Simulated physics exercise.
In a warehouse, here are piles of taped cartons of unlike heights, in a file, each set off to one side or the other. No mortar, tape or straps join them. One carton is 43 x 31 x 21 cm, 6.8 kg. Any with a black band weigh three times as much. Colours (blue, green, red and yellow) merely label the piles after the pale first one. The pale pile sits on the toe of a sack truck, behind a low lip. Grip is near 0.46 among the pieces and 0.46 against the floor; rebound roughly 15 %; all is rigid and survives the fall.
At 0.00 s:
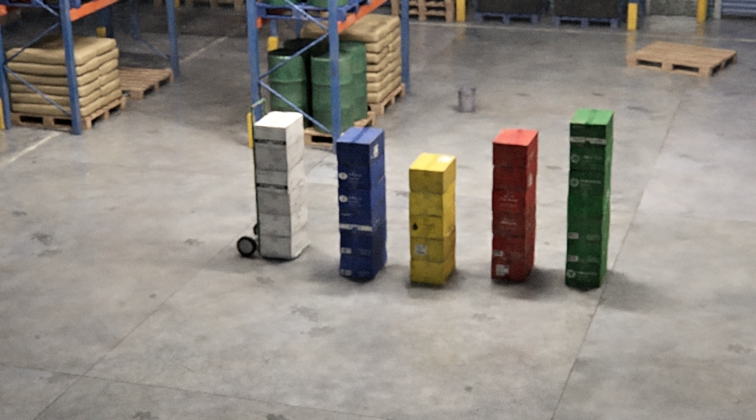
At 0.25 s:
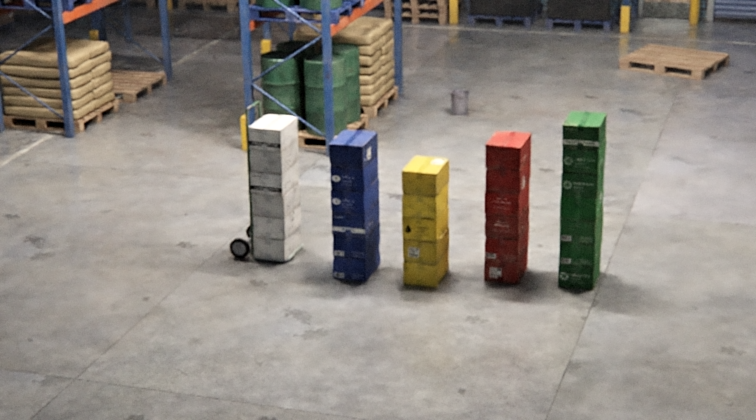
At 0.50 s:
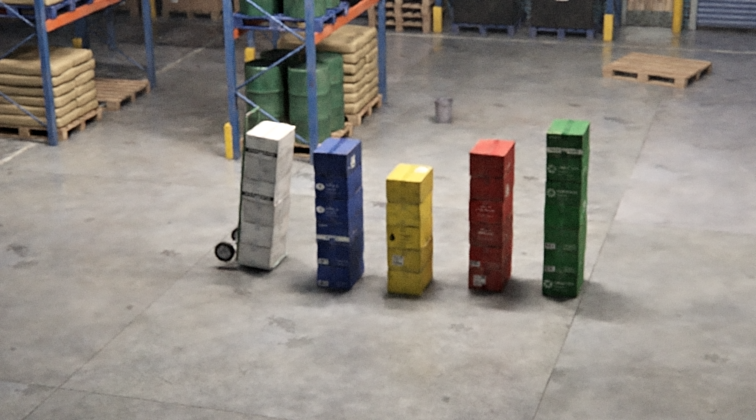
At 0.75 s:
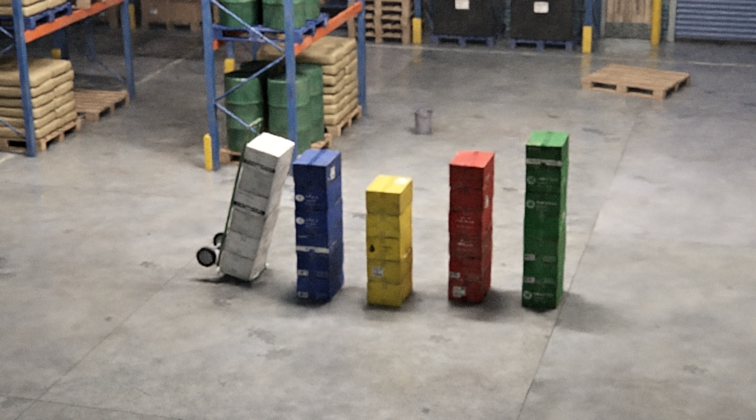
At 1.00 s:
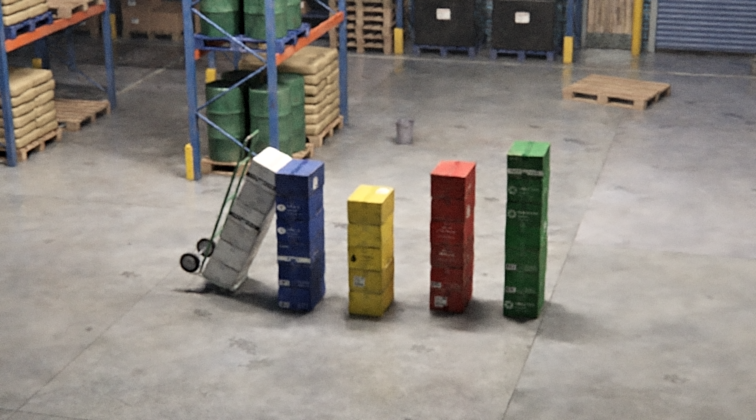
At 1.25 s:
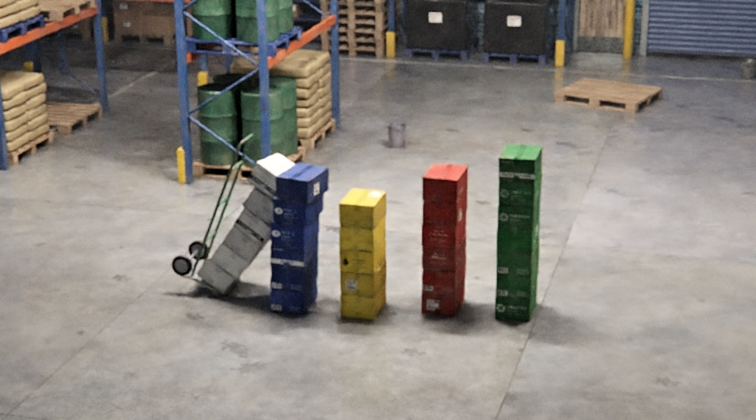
At the start, five upright stacks of taped cartons, white, blue, yellow, red and green, stand in a row on a warehouse floor, the white one on a sack truck. The truck tilts rightward, tipping the white stack until it leans against the blue stack, whose top carton then shifts slightly right.
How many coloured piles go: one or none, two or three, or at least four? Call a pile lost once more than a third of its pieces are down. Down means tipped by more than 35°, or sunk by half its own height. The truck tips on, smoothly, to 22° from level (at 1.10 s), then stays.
It takes upwards of three of them.
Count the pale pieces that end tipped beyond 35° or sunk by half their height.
6 pale pieces.
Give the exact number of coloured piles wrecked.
The count is 4.
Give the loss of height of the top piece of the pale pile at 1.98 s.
Roughly 20 cm.
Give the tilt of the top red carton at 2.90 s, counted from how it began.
Some 15°.
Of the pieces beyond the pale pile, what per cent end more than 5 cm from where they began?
100 per cent.
By 1.98 s, 6 of the pale pile down; none of the 24 other cartons down, 9 disturbed; top blue carton tilted 19°; top yellow carton moved 10 cm.
By 2.90 s, 6 of the pale pile down; 8 of the 24 other cartons down; top blue carton tilted 41°, 29 cm lower; top yellow carton tilted 26°, 8 cm lower.
By 3.92 s, 6 of the pale pile down; 12 of the 24 other cartons down; top blue carton on its side; top yellow carton on its side.
By 4.64 s, 6 of the pale pile down; 23 of the 24 other cartons down; top yellow carton upside down; top blue carton upside down.
When it is over (6.5 s), 6 of the pale pile down; 23 of the 24 other cartons down; top yellow carton upside down; top green carton upside down. Wrecked, blue, green, red and yellow. In pixels of the last frame, middles, top yellow carton near (543, 330).
